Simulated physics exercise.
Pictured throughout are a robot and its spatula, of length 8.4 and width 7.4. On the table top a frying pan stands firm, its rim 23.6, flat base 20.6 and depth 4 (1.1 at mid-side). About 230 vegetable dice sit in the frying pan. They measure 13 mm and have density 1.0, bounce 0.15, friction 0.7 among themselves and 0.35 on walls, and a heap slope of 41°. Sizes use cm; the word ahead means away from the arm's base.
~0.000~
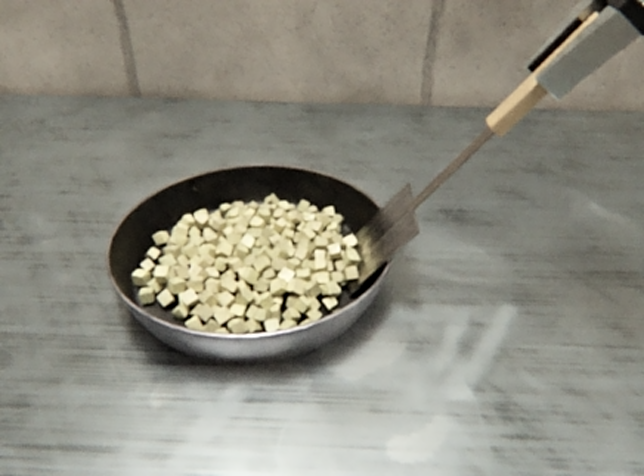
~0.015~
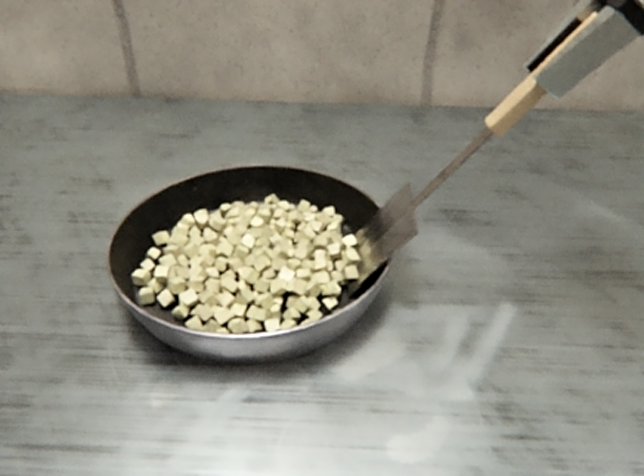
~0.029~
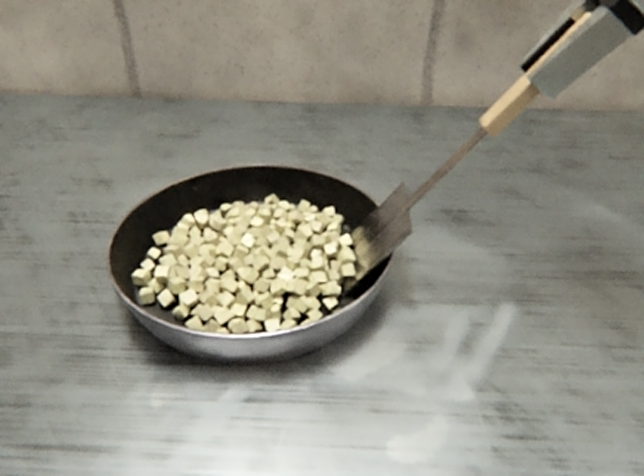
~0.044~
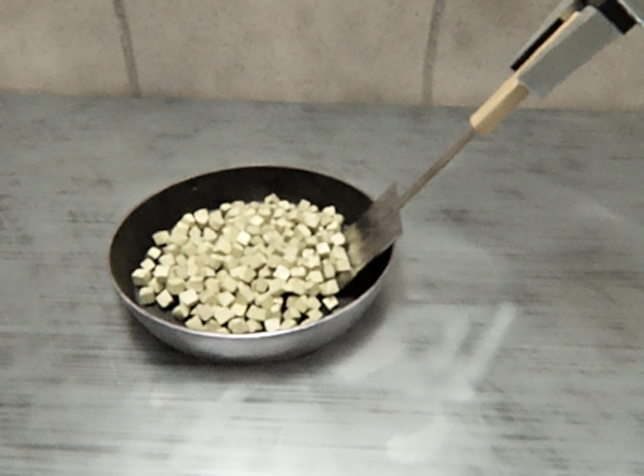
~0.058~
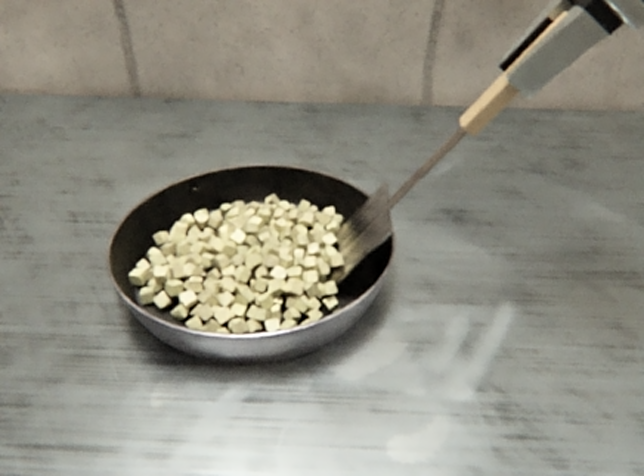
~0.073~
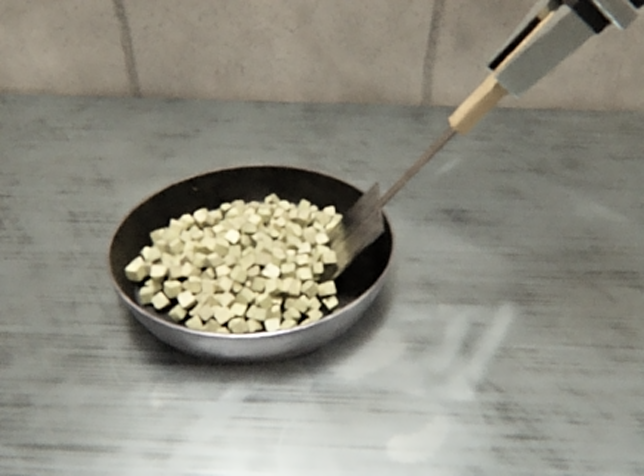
A robot arm slid a metal spatula a short way left inside a dark frying pan, nudging the heap of small pale vegetable cubes slightly left while the pan stayed still.
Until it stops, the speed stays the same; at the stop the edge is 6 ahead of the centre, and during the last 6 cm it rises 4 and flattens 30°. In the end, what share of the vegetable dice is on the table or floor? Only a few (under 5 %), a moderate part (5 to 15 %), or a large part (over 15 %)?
Only a few.
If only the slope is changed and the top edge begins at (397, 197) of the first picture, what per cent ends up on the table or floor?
About 0 per cent.
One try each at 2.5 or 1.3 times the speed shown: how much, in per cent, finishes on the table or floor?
Some 20 per cent, then some 5 per cent, on the table or floor.
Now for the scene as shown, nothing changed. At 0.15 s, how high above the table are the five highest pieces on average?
Height: Approx. 4 cm.
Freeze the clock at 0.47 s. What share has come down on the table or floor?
Close to 0 per cent of the load.
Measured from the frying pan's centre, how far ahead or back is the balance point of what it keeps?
I'd say it's roughly 4.0 cm toward the front.
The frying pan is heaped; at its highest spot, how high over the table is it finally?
5.0 cm.
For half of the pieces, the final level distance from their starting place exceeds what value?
Somewhere around 3 centimetres, I'd say.
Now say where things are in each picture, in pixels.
In the first frame, spatula top edge at (413, 206), sloping 54°; upper third of the load around (264, 252), from x 140 to 350, top at y 200; 228 in the frying pan.
In the second frame, spatula top edge at (413, 206), sloping 54°; upper third of the load around (264, 252), from x 140 to 350, top at y 200.
In the third frame, spatula top edge at (407, 205), sloping 54°; upper third of the load around (264, 252), from x 140 to 345, top at y 200.
In the fourth frame, spatula top edge at (399, 205), sloping 54°; upper third of the load around (265, 252), from x 140 to 340, top at y 200.
In the fifth frame, spatula top edge at (389, 205), sloping 54°; upper third of the load around (259, 249), from x 140 to 340, top at y 200.
In the sixth frame, spatula top edge at (380, 204), sloping 54°; upper third of the load around (253, 249), from x 135 to 340, top at y 200; 228 in the frying pan.
After 0.15 s, sloping 54°, highest piece 5 above the table; 228 in the frying pan.
After 0.23 s, sloping 40°, highest piece 5 above the table; 228 in the frying pan.
After 0.47 s, sloping 24°, highest piece 5 above the table; 225 in the frying pan, 2 on the table or floor, 1 on the blade or in flight.
After 1.52 s, sloping 24°, highest piece 5 above the table; 225 in the frying pan, 3 on the table or floor.
At rest, 225 in the frying pan, 3 on the table or floor. That is 1 % on the table or floor.
